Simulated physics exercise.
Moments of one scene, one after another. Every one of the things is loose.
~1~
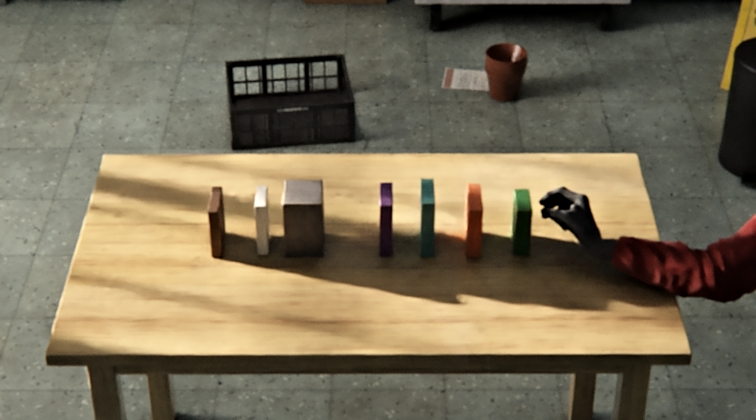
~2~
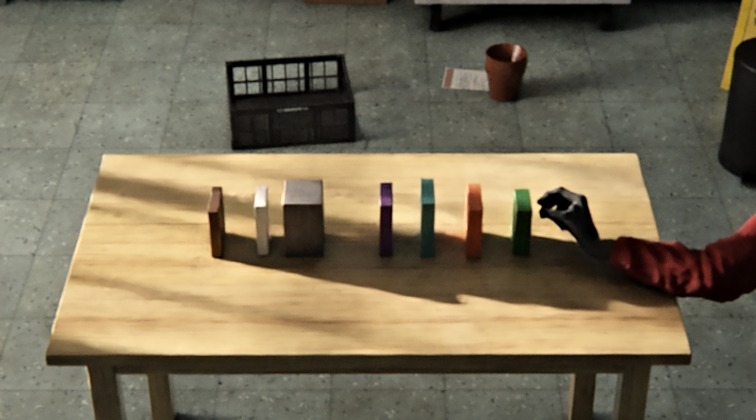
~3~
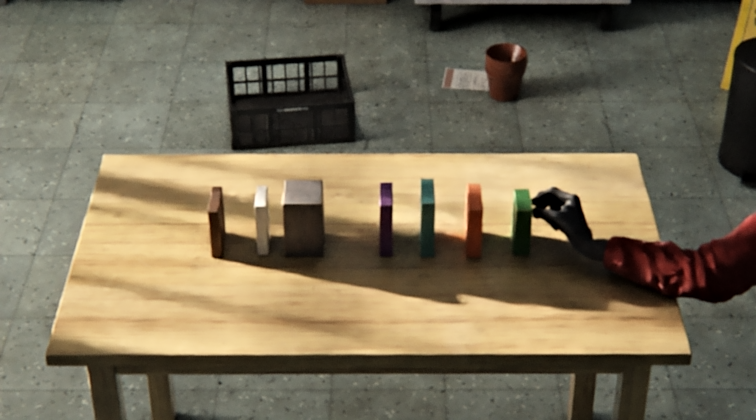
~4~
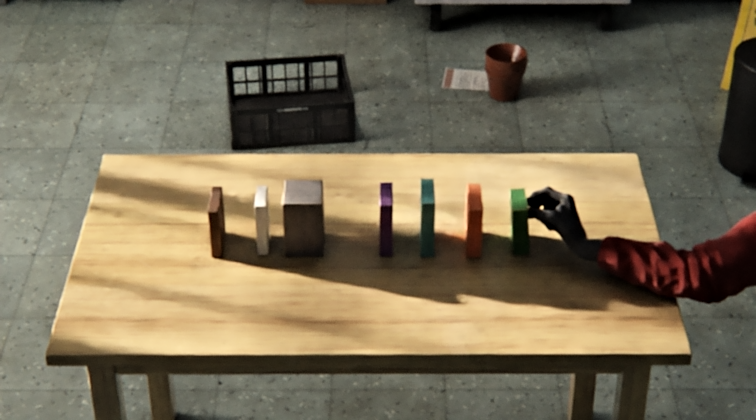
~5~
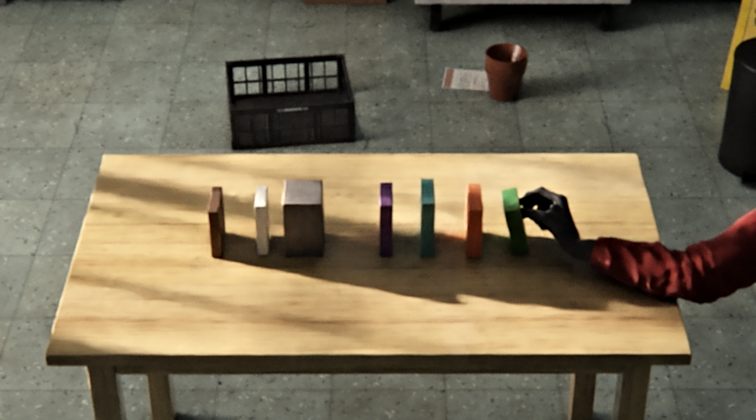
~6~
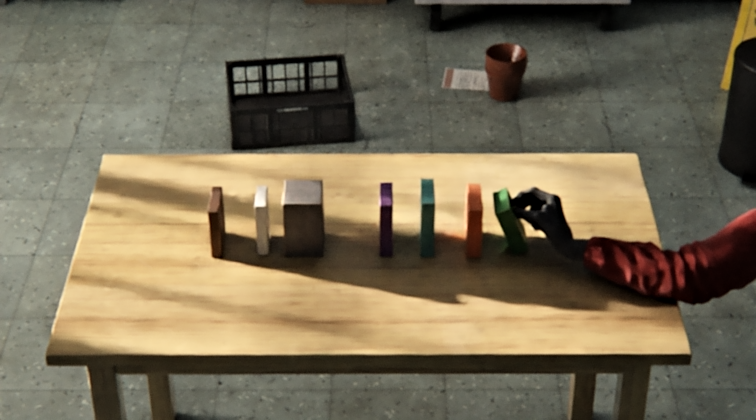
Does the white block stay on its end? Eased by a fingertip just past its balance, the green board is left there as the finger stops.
Stays up.
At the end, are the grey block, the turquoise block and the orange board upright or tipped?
The grey block keeps standing; the turquoise block tips over; the orange board tips over.
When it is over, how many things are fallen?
Count: 4.
Then, 0.50 s on from there, green board 68° over; orange board turned 54° from how it was put; turquoise block turned 25° from how it was put.
Then, 0.70 s on from there, green board 73° over; turquoise block turned 70° from how it was put; purple board turned 71° from how it was put; orange board turned 73° from how it was put.
In the end, toppled on the table, orange board, turquoise block and purple board; the other 2 unmoved. At the end, from the last picture's camera, white block near (263, 221).
